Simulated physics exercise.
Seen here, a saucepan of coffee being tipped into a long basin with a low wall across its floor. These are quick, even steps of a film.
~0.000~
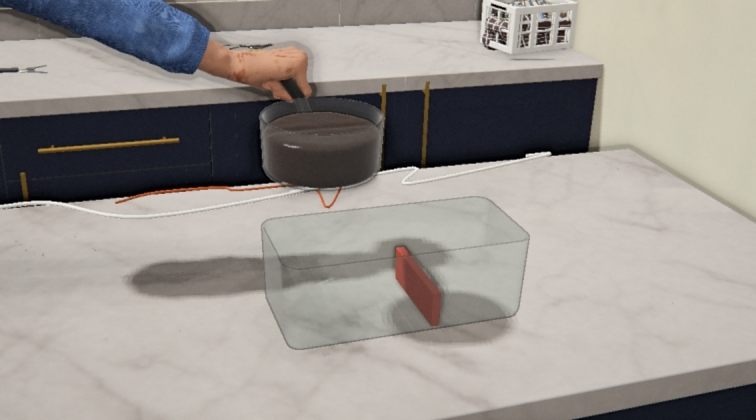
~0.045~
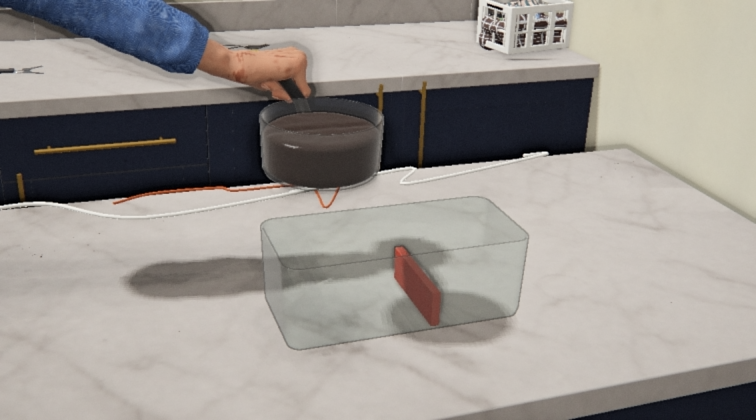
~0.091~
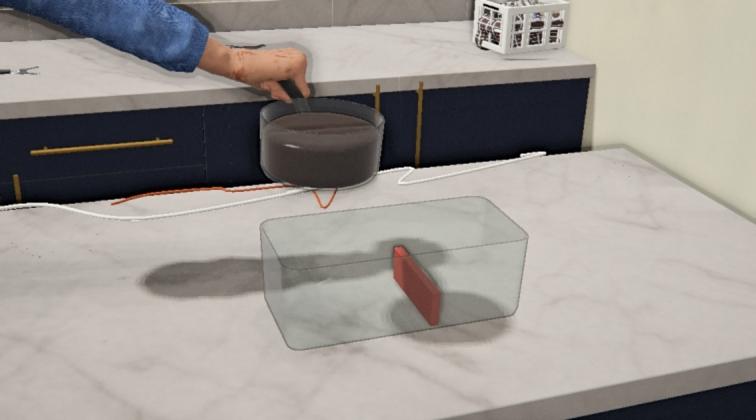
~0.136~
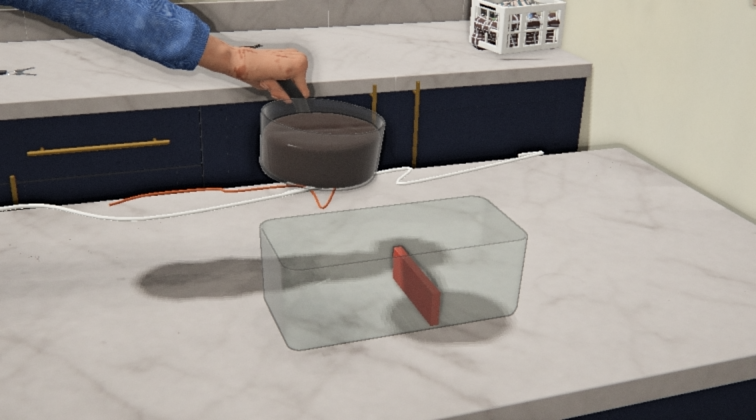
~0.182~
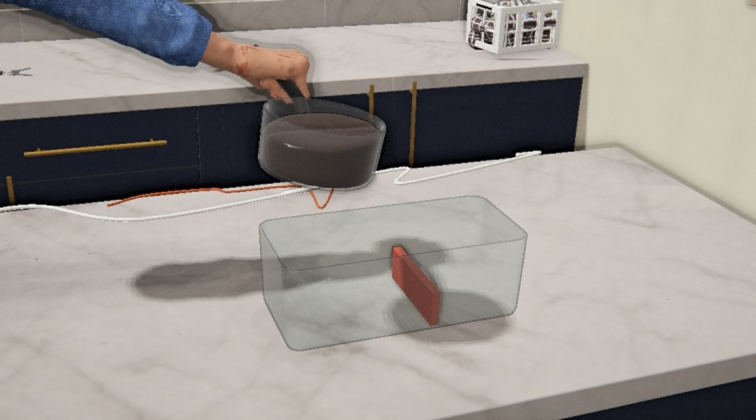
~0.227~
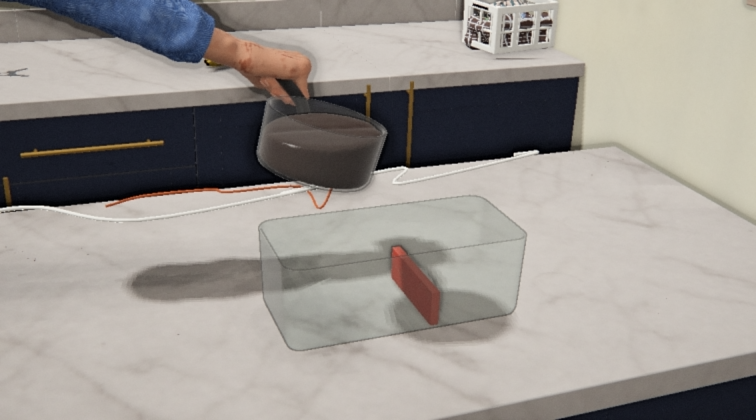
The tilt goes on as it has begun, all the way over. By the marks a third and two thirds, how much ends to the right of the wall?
In the end between a third and two thirds is right of the wall.
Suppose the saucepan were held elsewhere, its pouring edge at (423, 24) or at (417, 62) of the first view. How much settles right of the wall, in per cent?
In turn 85 and 80 in a hundred.
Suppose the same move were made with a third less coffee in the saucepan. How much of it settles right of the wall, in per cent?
About 15 per cent.
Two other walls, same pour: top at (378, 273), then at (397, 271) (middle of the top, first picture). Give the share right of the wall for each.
Near 85 % and 70 %.
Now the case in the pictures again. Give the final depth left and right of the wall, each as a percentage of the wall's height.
Some 30 per cent left and 40 right.
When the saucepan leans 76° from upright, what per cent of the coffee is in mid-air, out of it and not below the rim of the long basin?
Close to 35 per cent.
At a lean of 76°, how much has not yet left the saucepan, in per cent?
It comes to 45 per cent or so.
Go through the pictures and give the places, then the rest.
It leans 0°; its right rim is at (379, 113); the coffee meets the walls at (264, 133) and (376, 124); the long basin's rim runs from (272, 246) to (508, 218); the wall's top is at (418, 270), in the first frame.
It leans 1°; its right rim is at (379, 113); the coffee meets the walls at (264, 133) and (375, 124), in the second frame.
It leans 2°; its right rim is at (379, 115); the coffee meets the walls at (264, 133) and (375, 125), in the third frame.
It leans 5°; its right rim is at (380, 118); the coffee meets the walls at (264, 133) and (376, 126), in the fourth frame.
It leans 10°; its right rim is at (381, 122); the coffee meets the walls at (264, 133) and (376, 126), in the fifth frame.
It leans 15°; its right rim is at (381, 128); the coffee meets the walls at (264, 134) and (377, 127), in the sixth frame.
A moment on, the saucepan is tipped on its side and 46 per cent is still to pour, 5 is left of the wall and 12 right of it.
Next, the saucepan is tipped right over and 6 per cent is still to pour, 45 is left of the wall and 42 right of it.
Then the saucepan is tipped right over and 0 per cent is still to pour, 57 is left of the wall and 42 right of it.
Later the saucepan is tipped right over and 0 per cent is still to pour, 57 is left of the wall and 42 right of it.
In the end 57 per cent lies left of the wall, 42 right of it and 1 outside.
